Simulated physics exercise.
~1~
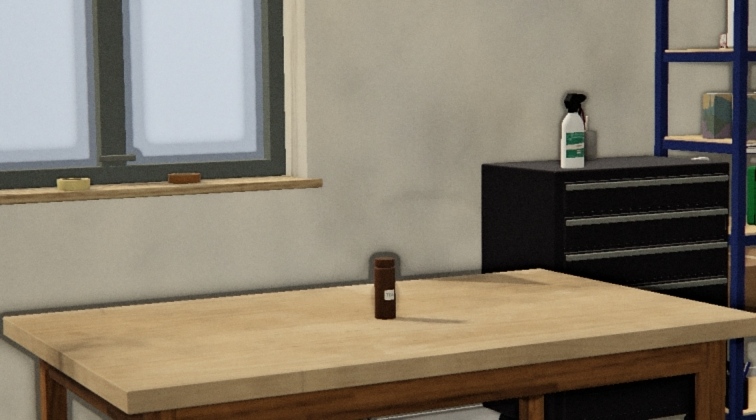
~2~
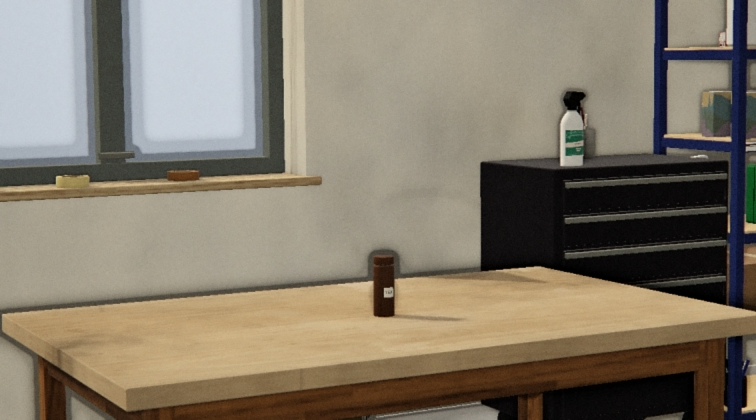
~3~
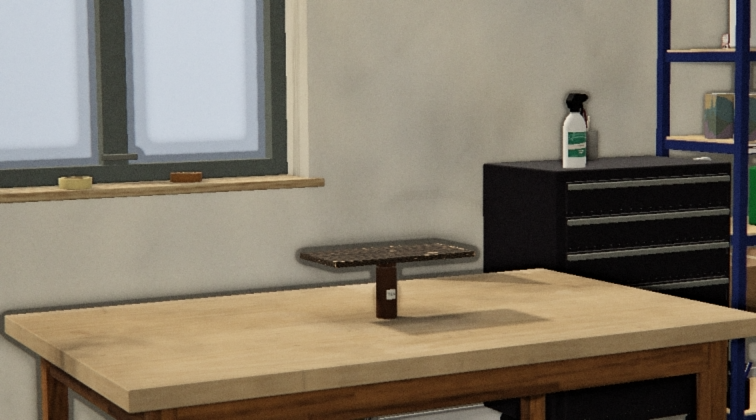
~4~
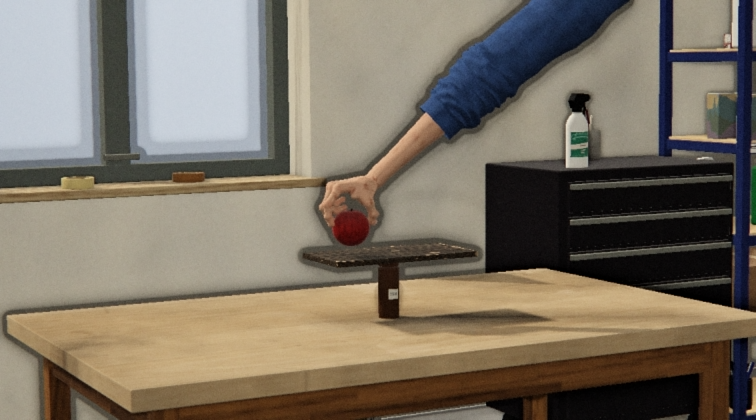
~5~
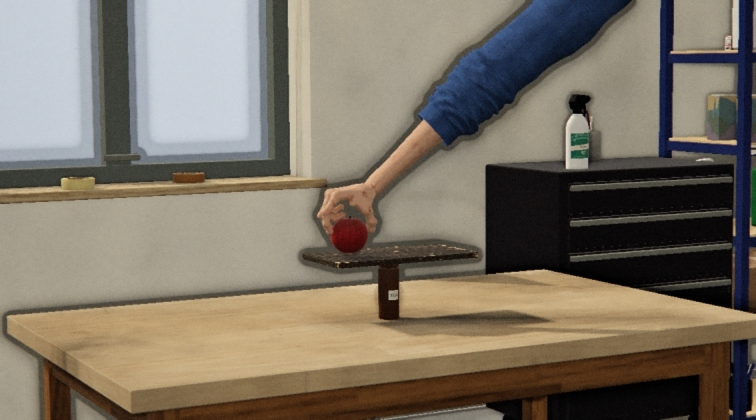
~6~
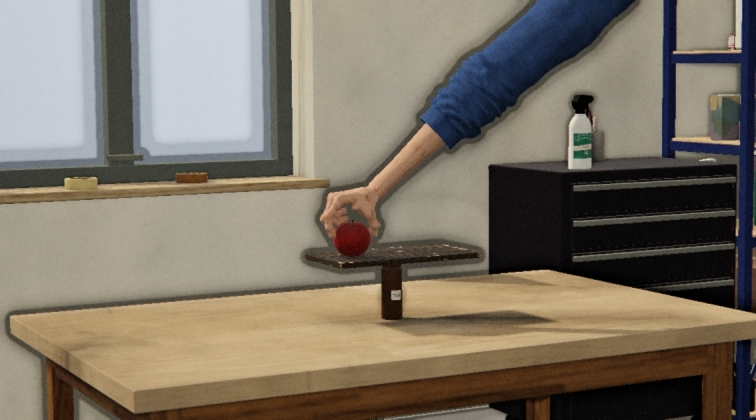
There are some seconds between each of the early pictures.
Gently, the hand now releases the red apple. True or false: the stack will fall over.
True.
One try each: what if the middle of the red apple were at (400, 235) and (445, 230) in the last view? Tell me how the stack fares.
Try one: The stack remains standing; try two: The stack collapses.
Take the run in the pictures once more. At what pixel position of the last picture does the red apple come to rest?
End position: Approximately (322, 311).
Then, 0.50 s on from there, red apple now fallen; black board turned 56° from how it was put; brown shaker turned 8° from how it was put.
Then, 0.80 s on from there, brown shaker and black board now fallen.
In the end, fallen, brown shaker, red apple and black board. At the end, from the last picture's camera, red apple near (322, 311). The stack loses its balance.
